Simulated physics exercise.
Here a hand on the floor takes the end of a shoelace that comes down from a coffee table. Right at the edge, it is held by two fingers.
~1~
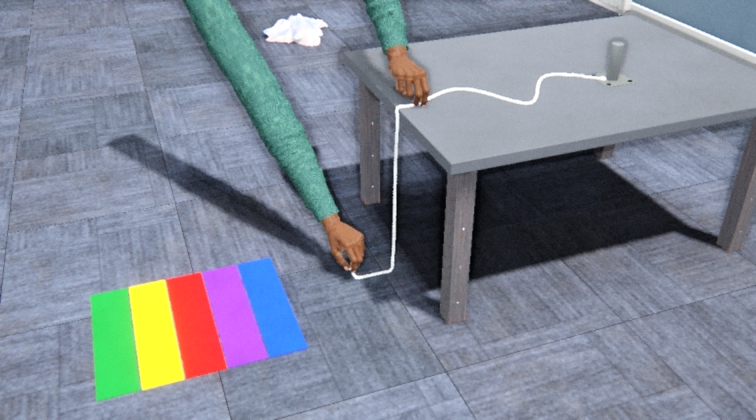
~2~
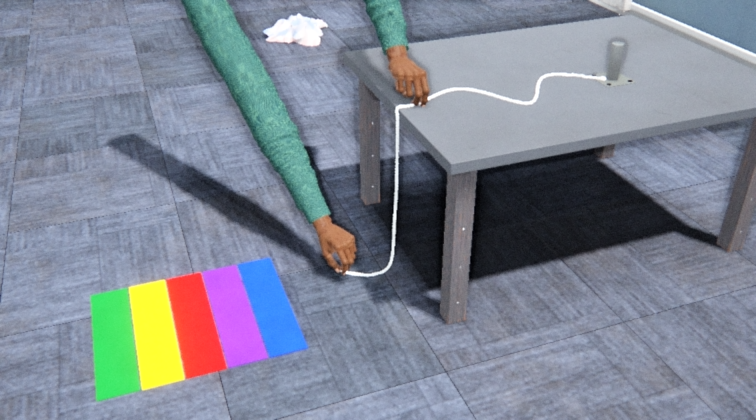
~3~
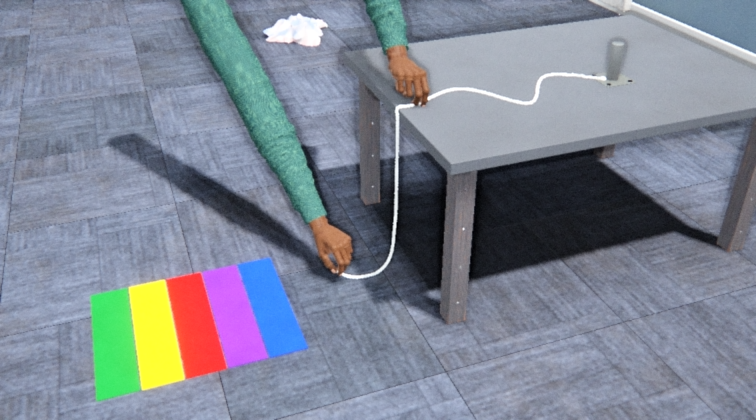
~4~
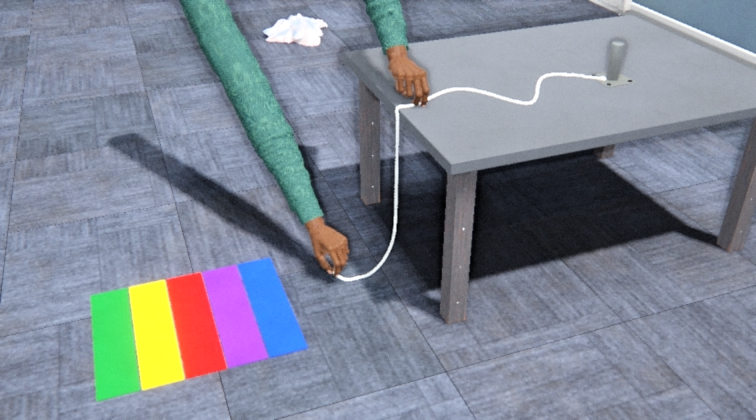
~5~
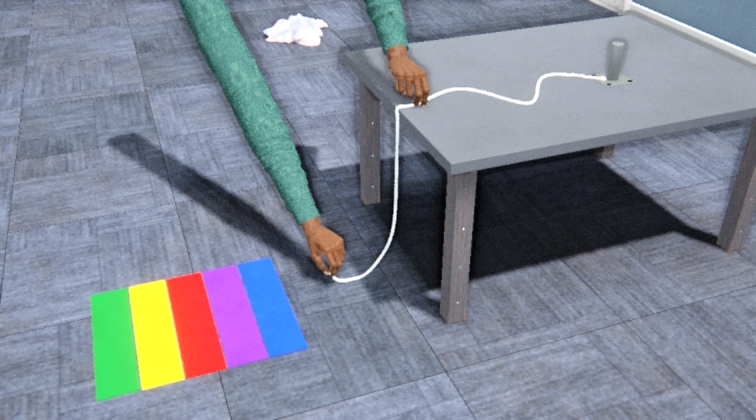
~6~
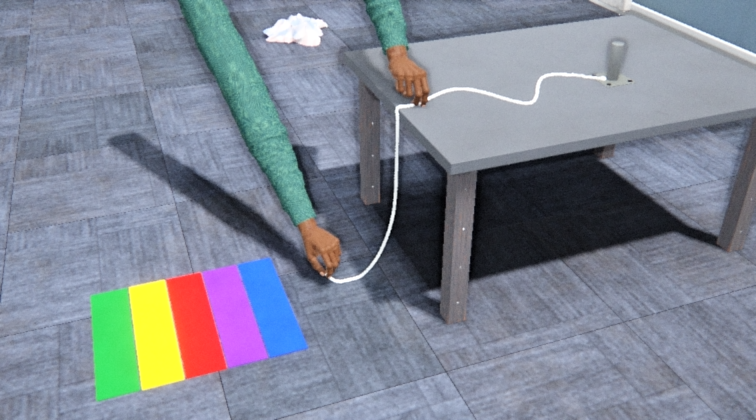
At the start, one hand pinches a white lace at the edge of a gray table while another holds its end near the floor, right of a striped, multicolored mat. The lower hand then moves slightly left, drawing the hanging lace into a slanted curve, while the upper hand stays still.
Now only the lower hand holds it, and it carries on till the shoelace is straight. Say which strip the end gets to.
It gets to the yellow strip.
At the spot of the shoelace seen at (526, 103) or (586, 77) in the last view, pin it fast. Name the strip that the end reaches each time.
Red; yellow.
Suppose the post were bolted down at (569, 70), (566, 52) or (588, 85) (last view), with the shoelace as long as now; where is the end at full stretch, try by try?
Places per try: (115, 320); (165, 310); (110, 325).
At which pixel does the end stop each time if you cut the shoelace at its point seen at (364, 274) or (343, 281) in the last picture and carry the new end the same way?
The pixels are close to (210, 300) and (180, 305), one per try.
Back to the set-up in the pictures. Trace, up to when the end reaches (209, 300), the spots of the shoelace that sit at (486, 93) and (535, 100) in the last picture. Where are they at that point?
About (435, 102), and the other about (487, 93).
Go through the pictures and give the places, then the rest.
End (350, 269); blue (282, 334); purple (242, 344); red (202, 353); yellow (160, 364); green (117, 374), in the first frame.
End (341, 271); shoelace through (568, 75) (536, 98) (468, 89) (404, 107) (397, 181) (393, 252), in the second frame.
End (338, 272), in the third frame.
End (334, 272); shoelace through (568, 75) (536, 98) (468, 89) (404, 107) (396, 181) (388, 253), in the fourth frame.
End (330, 273), in the fifth frame.
End (326, 274); shoelace through (568, 75) (536, 98) (468, 89) (404, 107) (396, 181) (379, 253), in the sixth frame.
Early on, end near (210, 300); over red.
Midway, end near (171, 309); over yellow.
At the end of the slack, end near (148, 314); over yellow. It gets as far as the yellow strip.
